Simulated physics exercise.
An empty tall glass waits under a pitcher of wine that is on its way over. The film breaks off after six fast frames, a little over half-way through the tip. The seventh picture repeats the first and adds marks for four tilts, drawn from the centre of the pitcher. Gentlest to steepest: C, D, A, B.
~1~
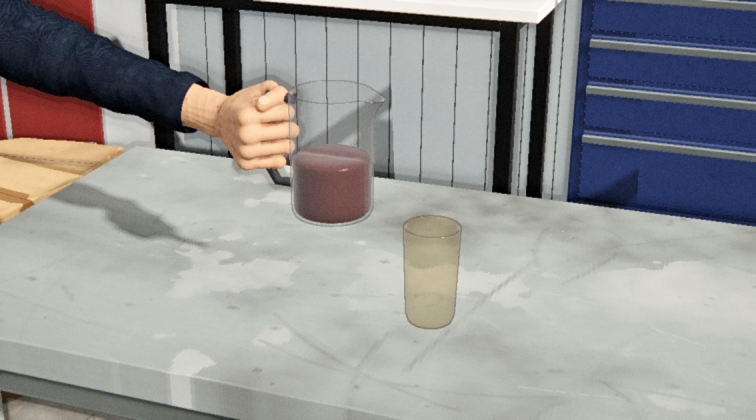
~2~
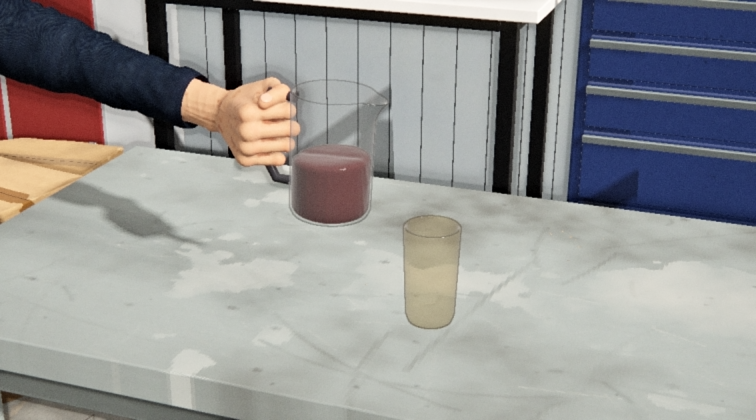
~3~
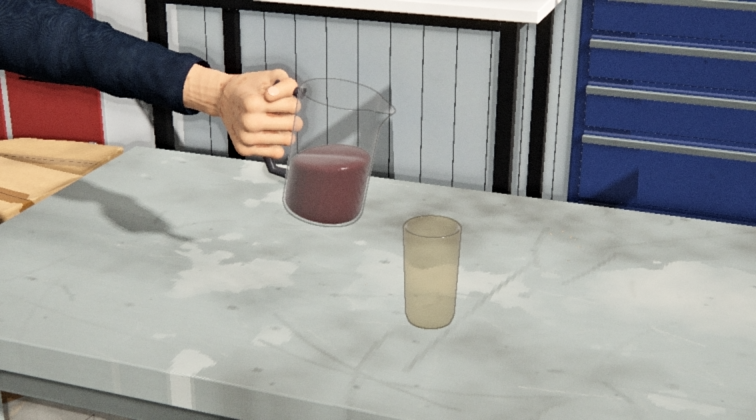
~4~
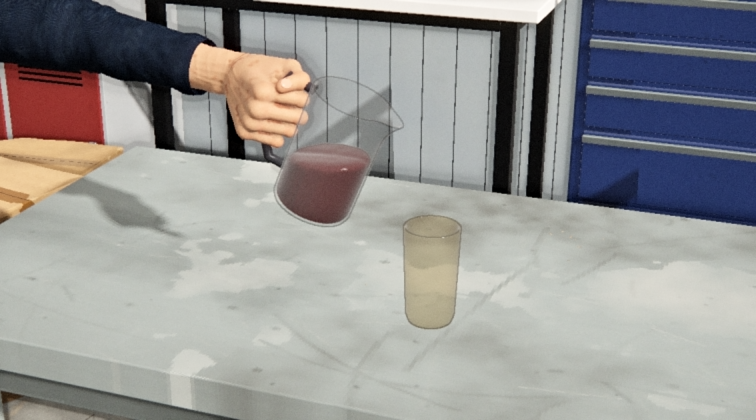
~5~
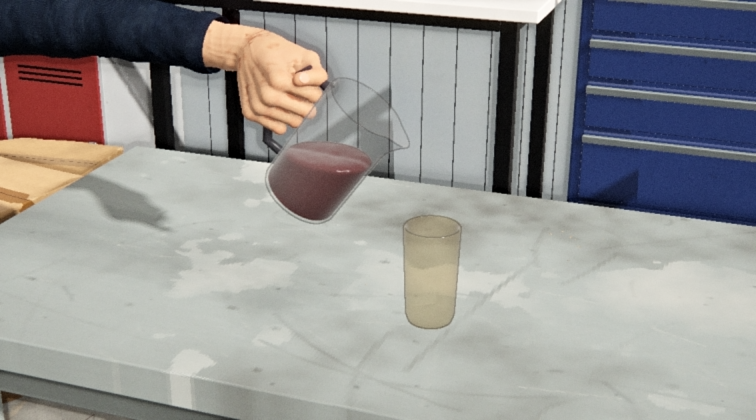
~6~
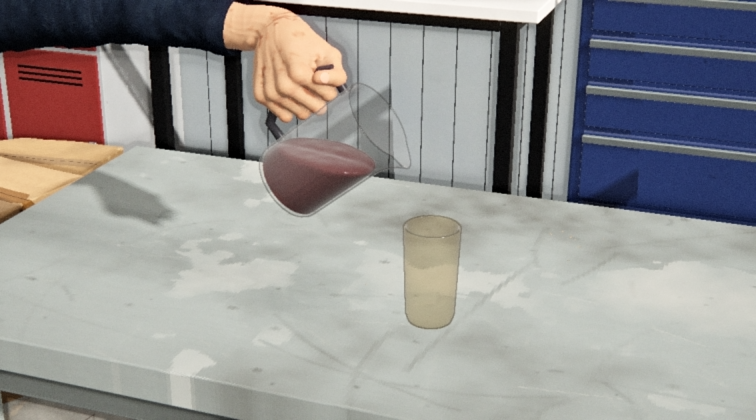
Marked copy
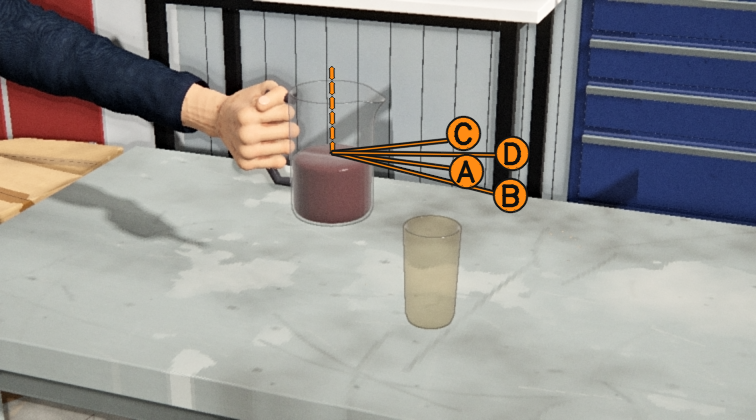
On a gray table, a hand tilts a pitcher of wine rightward beside a tall glass.
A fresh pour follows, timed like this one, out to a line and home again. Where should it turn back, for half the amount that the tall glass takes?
Choose C.
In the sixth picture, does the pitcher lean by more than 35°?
Yes, it does.
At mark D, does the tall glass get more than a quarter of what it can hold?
Yes.
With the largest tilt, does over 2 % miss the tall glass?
Yes, it does.
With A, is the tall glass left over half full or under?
Over half.
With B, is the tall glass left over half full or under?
Over half.
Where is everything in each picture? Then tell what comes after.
Upright, lip at (384, 100); rim of the tall glass round (432, 226); nothing has left yet, in the first frame.
Tipped about 3°, lip at (386, 103); nothing has left yet, in the second frame.
Tipped about 10°, lip at (393, 112); nothing has left yet, in the third frame.
Tipped about 22°, lip at (402, 126); nothing has left yet, in the fourth frame.
Tipped about 36°, lip at (408, 146); nothing has left yet, in the fifth frame.
Tipped about 51°, lip at (409, 166); nothing has left yet, in the sixth frame.
In orange, A at (449, 168); B at (493, 192); C at (447, 140); D at (495, 155).
If A is chosen, the tall glass ends with about 82 % of what it can hold; 10 % of the wine is spilt.
If B is chosen, the tall glass ends with about 70 % of what it can hold; 31 % of the wine is spilt.
If C is chosen, the tall glass ends with about 51 % of what it can hold.
If D is chosen, the tall glass ends with about 71 % of what it can hold; 3 % of the wine is spilt.
